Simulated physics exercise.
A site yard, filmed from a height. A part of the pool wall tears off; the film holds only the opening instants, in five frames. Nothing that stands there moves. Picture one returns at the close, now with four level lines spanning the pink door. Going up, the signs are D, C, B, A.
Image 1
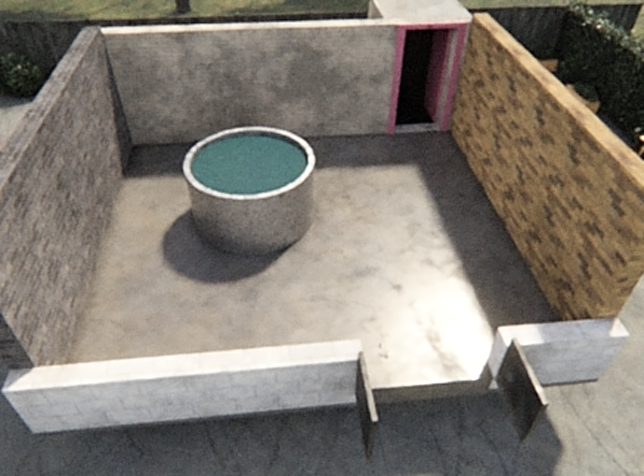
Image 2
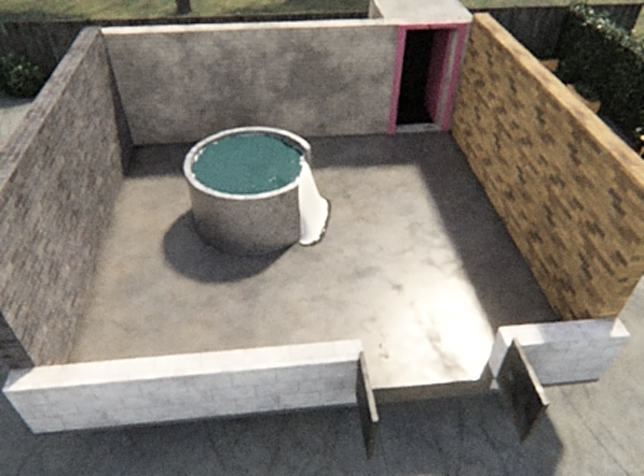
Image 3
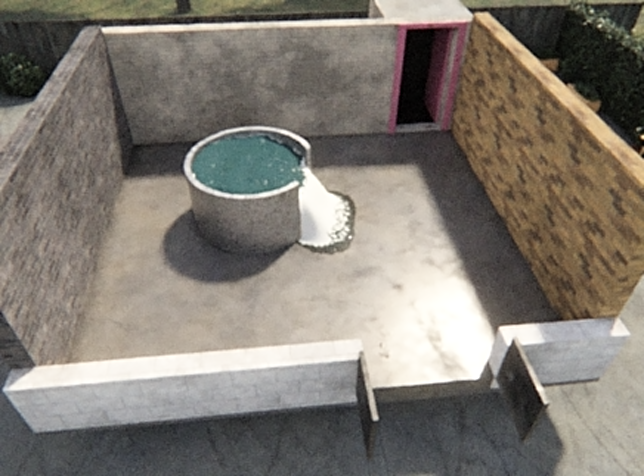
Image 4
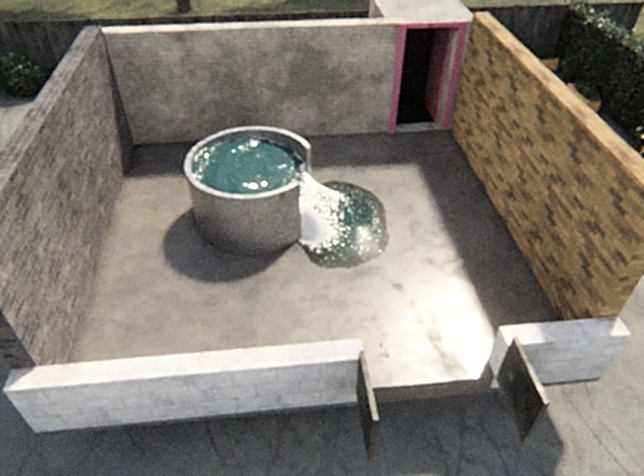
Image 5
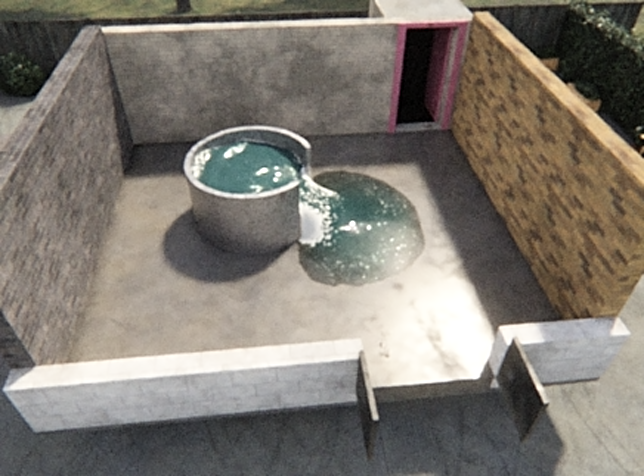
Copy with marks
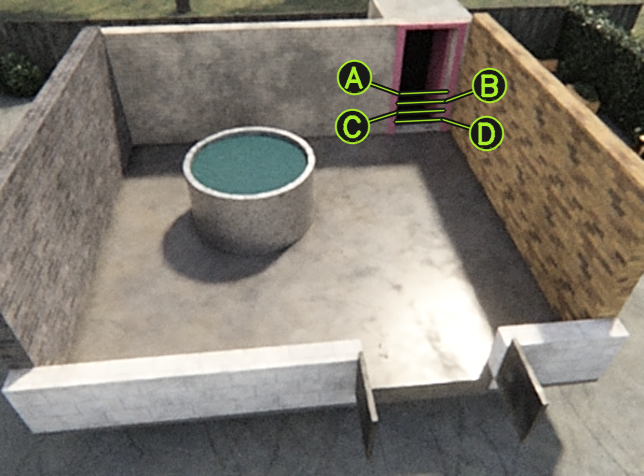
A walled concrete yard is seen from a fixed, raised viewpoint, with a grey wall on the left, a tan brick wall on the right, a pink-framed doorway at the back right, and an open gate in the low white front wall. A round grey pool of teal water stands left of centre. Water pours from its right side, foaming white, and spreads rightward in a widening puddle while the pool's surface ripples.
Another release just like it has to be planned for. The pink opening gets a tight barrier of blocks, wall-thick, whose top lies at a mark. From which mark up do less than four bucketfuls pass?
D will do.
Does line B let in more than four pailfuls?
No.
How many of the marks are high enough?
All four.
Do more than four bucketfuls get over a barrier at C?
No.
On the marked copy, A at (423, 92); B at (421, 102); C at (420, 111); D at (419, 120); from the bottom up D, C, B, A.
With A, nothing gets over.
With B, nothing gets over.
With C, nothing gets over.
With D, a splash gets over, under a bucket.
